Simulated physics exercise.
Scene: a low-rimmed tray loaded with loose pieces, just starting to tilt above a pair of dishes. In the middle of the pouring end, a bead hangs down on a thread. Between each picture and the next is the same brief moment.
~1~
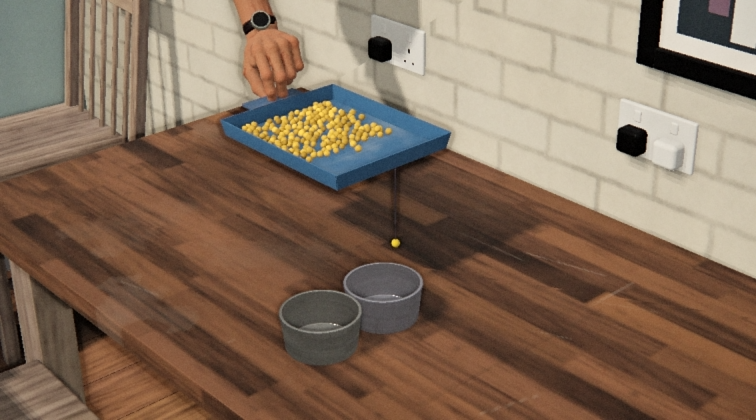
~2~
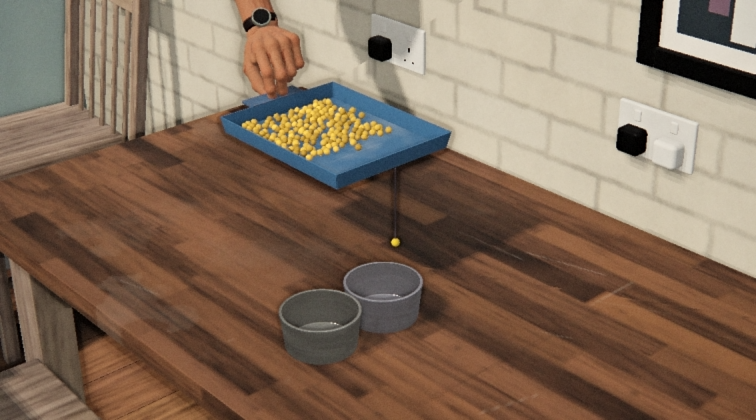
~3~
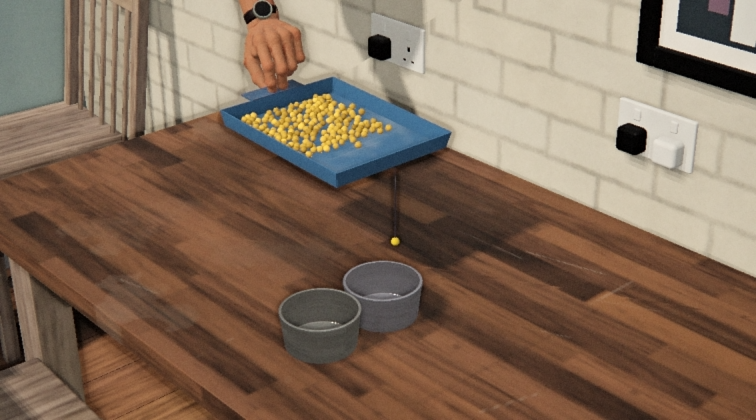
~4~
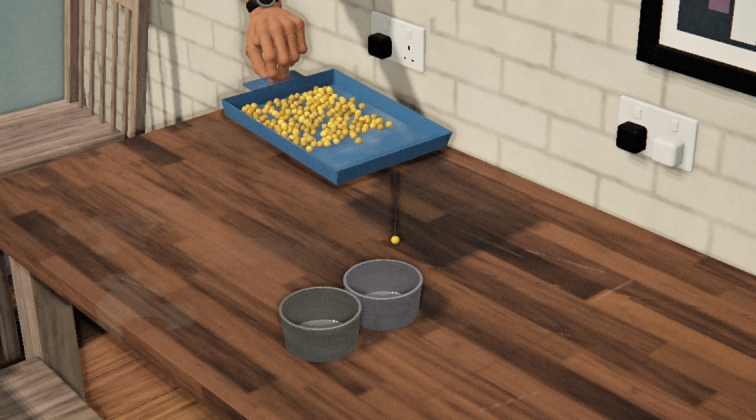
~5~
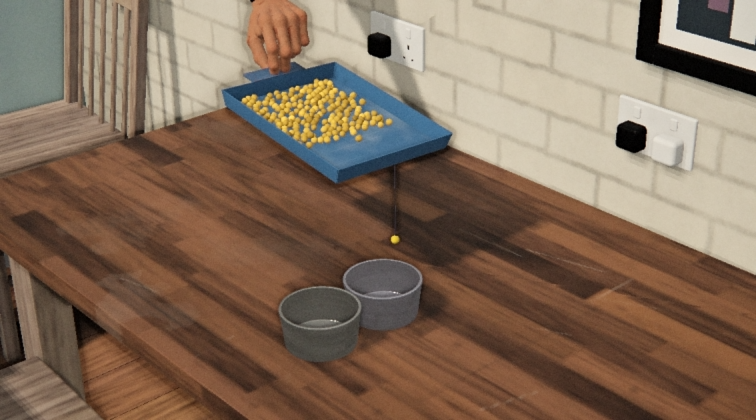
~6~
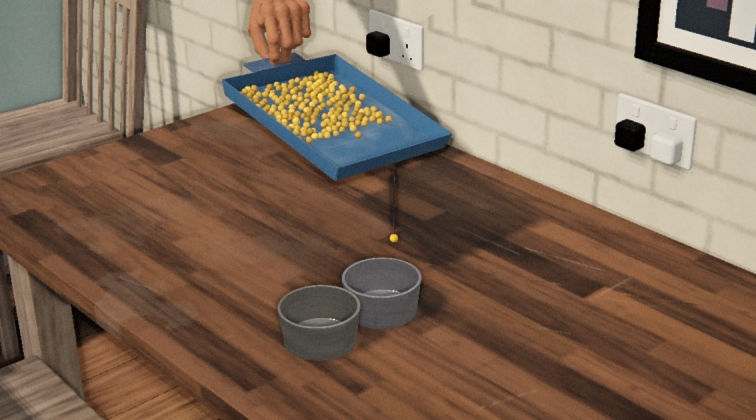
A blue tray of yellow puffed corn balls tilted slightly as a hand at its far end rose, while a yellow bead hung from its front edge above two gray dishes on a wooden table.
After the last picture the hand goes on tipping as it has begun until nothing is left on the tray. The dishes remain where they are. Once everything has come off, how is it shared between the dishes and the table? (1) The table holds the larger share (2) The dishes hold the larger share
Answer: 1.
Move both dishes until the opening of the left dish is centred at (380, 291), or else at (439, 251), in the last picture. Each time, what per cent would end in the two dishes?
Trial 1 near 30 percent, trial 2 near 80 percent.
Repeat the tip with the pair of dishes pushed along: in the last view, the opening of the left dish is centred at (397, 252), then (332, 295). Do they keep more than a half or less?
First shift, a majority share; second shift, a minority share.
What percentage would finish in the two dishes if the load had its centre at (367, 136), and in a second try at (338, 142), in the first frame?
In order, roughly 0 % and 0 %.
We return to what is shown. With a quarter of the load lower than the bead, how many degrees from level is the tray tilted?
Somewhere near 105°.
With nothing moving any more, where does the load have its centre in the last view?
The centre comes to rest close to (465, 274).
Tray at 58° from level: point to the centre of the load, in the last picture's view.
The centre of the load shows up near (409, 137) in the last view.
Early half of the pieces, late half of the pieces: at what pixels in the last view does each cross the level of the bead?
The opening part goes through (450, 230); what follows goes through (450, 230).
Shortly afterwards, tray tipped steeply; all but a few on the tray; only a few in the air.
Next, tray tipped right over; the bulk on the tray; a little outside both; a little in the air.
Some moments later, tray tipped past a quarter turn; only a few in the right dish; all but a few outside both.
In the end, tray tipped past a quarter turn; none at all in the left dish; only a few in the right dish; all but a few outside both.
